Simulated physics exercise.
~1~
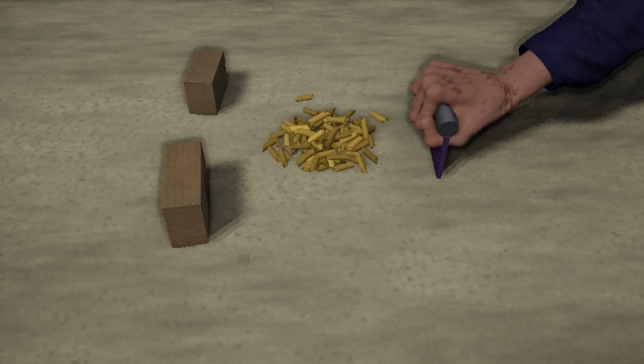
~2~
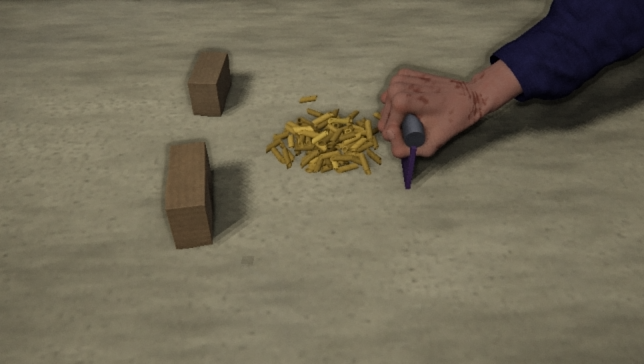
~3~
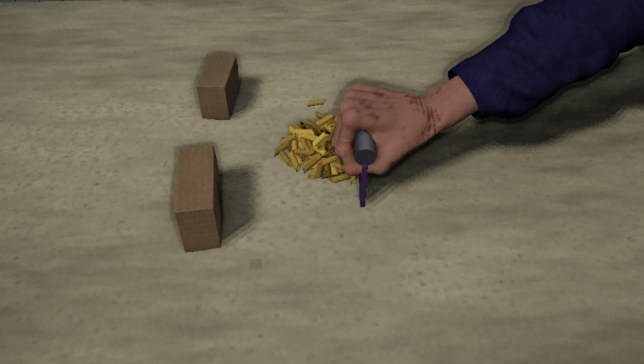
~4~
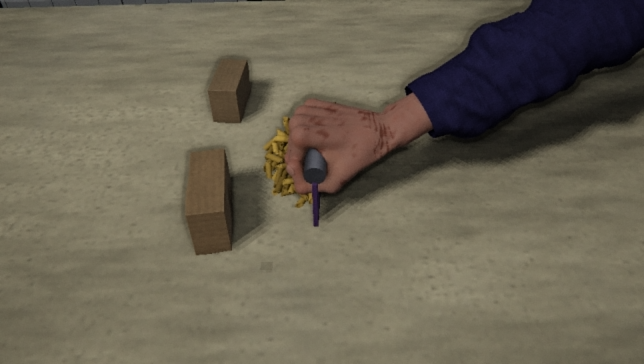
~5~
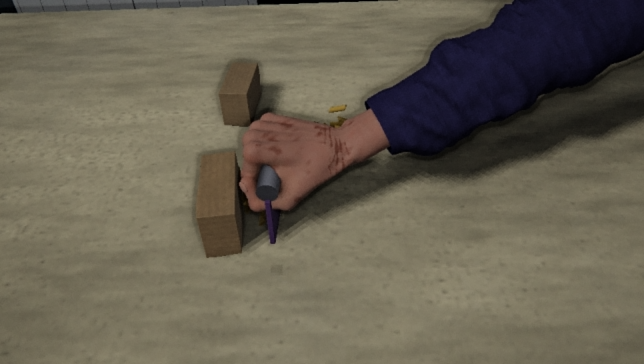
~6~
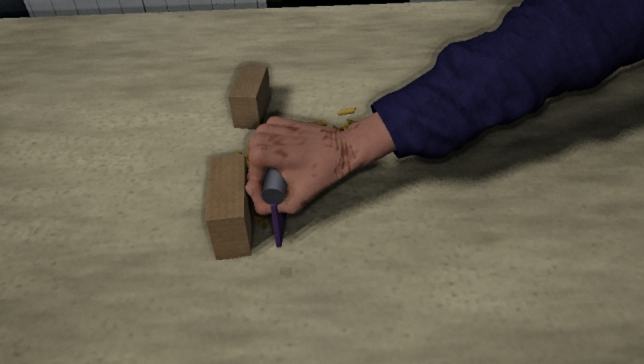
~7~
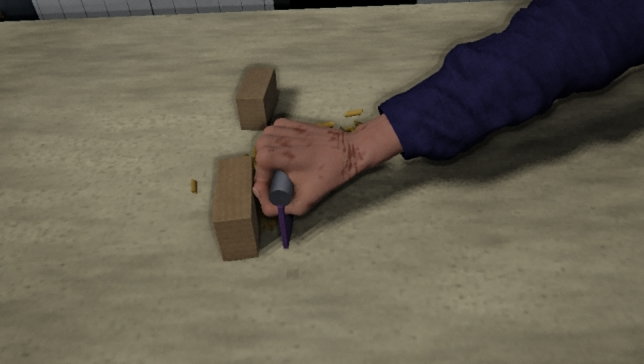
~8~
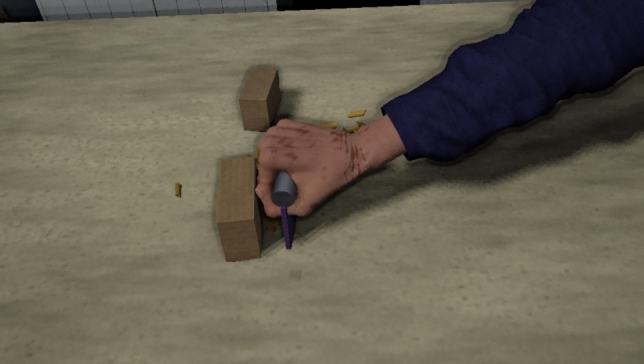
A hand in a dark blue sleeve, reaching in from the upper right, grips a grey-handled purple scraper on a pale, mottled surface seen from above at an angle. To its left lies a loose pile of yellow pasta pieces, and beyond that stand two brown blocks with a gap between them. The hand slides the scraper left into the pile, pushing the pieces along and covering most of them. It stops close to the near block and stays there. A piece emerges left of the blocks, while nearly all the rest remain held up before them, a few showing behind the wrist.
